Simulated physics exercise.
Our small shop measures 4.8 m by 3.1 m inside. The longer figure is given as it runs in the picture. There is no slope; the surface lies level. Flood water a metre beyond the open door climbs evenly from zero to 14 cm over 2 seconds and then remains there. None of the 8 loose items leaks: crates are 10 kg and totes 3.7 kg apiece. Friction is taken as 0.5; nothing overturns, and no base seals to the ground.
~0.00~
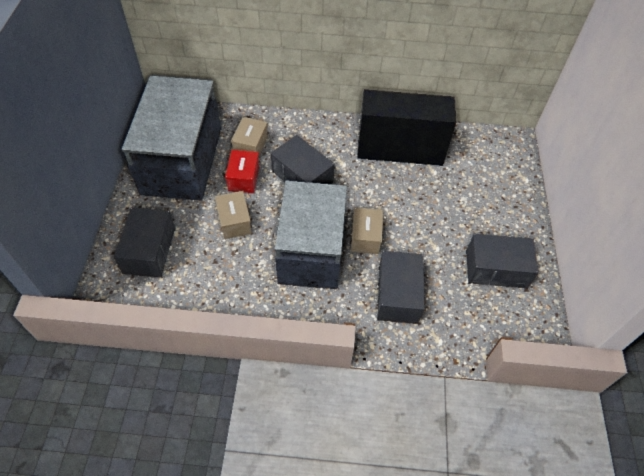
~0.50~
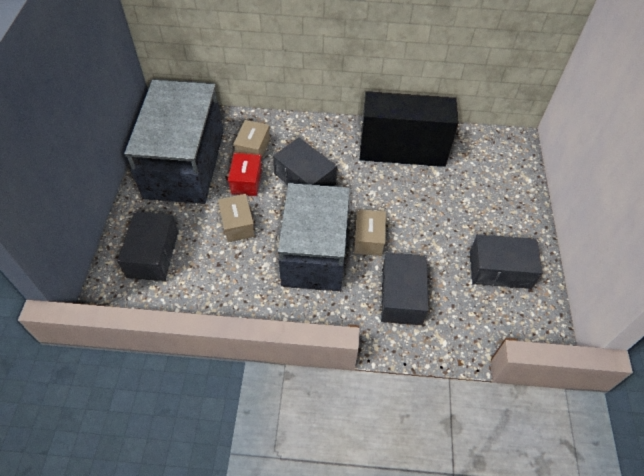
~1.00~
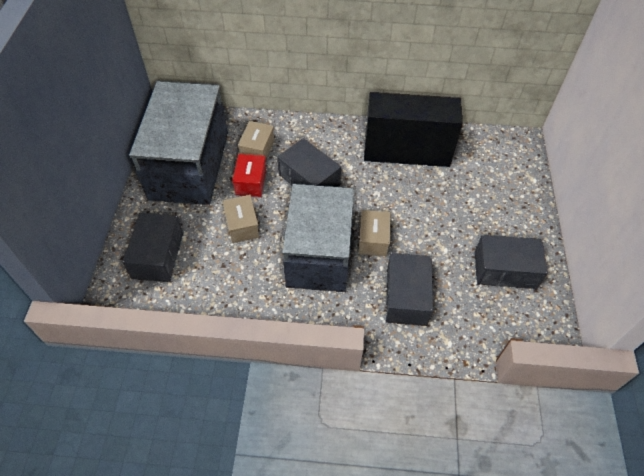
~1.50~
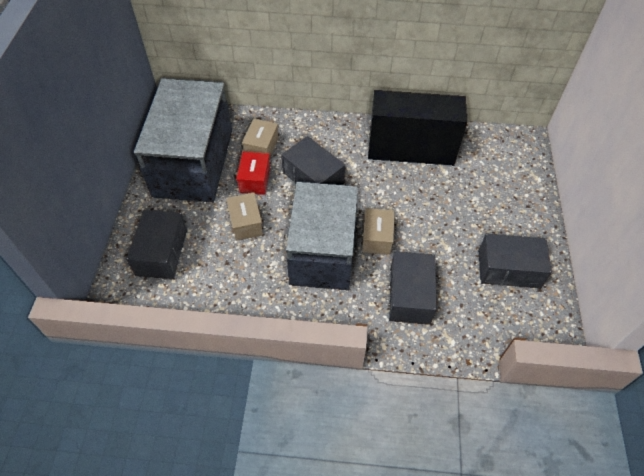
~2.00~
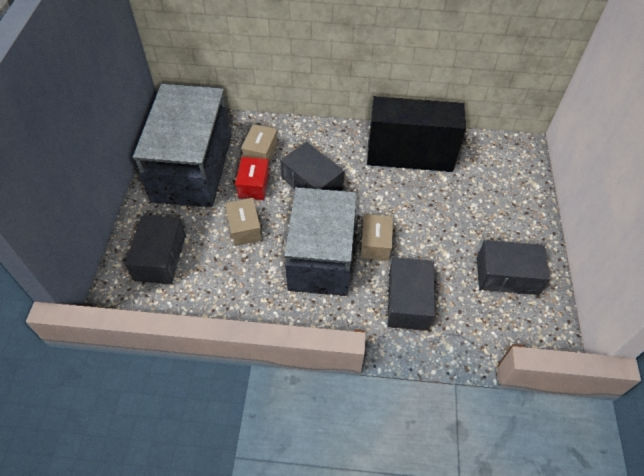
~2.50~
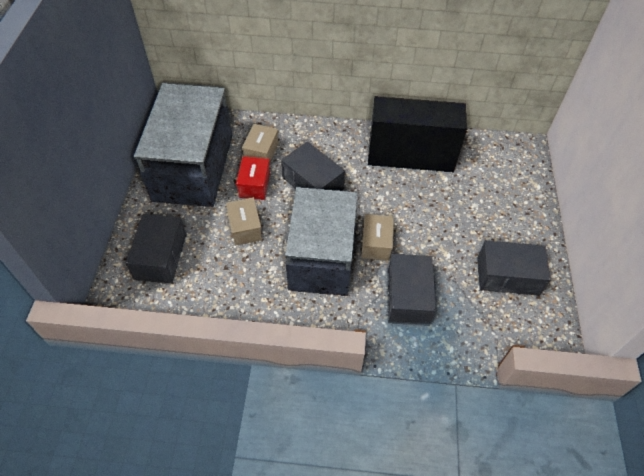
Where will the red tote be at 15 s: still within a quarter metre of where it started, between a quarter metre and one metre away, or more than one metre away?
More than one metre away.
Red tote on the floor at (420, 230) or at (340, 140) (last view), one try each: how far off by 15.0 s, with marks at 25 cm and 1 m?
Goes far off, then goes far off.
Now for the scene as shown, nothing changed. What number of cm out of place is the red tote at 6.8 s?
Roughly 0 cm.
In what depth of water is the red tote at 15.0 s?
Around 10 cm.
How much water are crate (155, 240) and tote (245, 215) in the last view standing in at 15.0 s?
Close to 7 and 9 centimetres.
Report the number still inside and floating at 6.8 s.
Total: 3.
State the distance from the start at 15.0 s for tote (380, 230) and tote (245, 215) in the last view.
First 200 cm, then 140 cm.
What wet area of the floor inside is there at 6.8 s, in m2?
My estimate is roughly 10.5 m2.
After 3.5 s the red tote is near (253, 171), 0.0 m from its start, aground; 0 afloat.
After 6.8 s the red tote is near (253, 171), 0.0 m from its start, aground; 3 afloat.
After 11.0 s the red tote is near (207, 218), 0.8 m from its start, afloat; 6 afloat.
After 15.0 s the red tote is near (231, 312), 1.7 m from its start, afloat; 8 afloat.
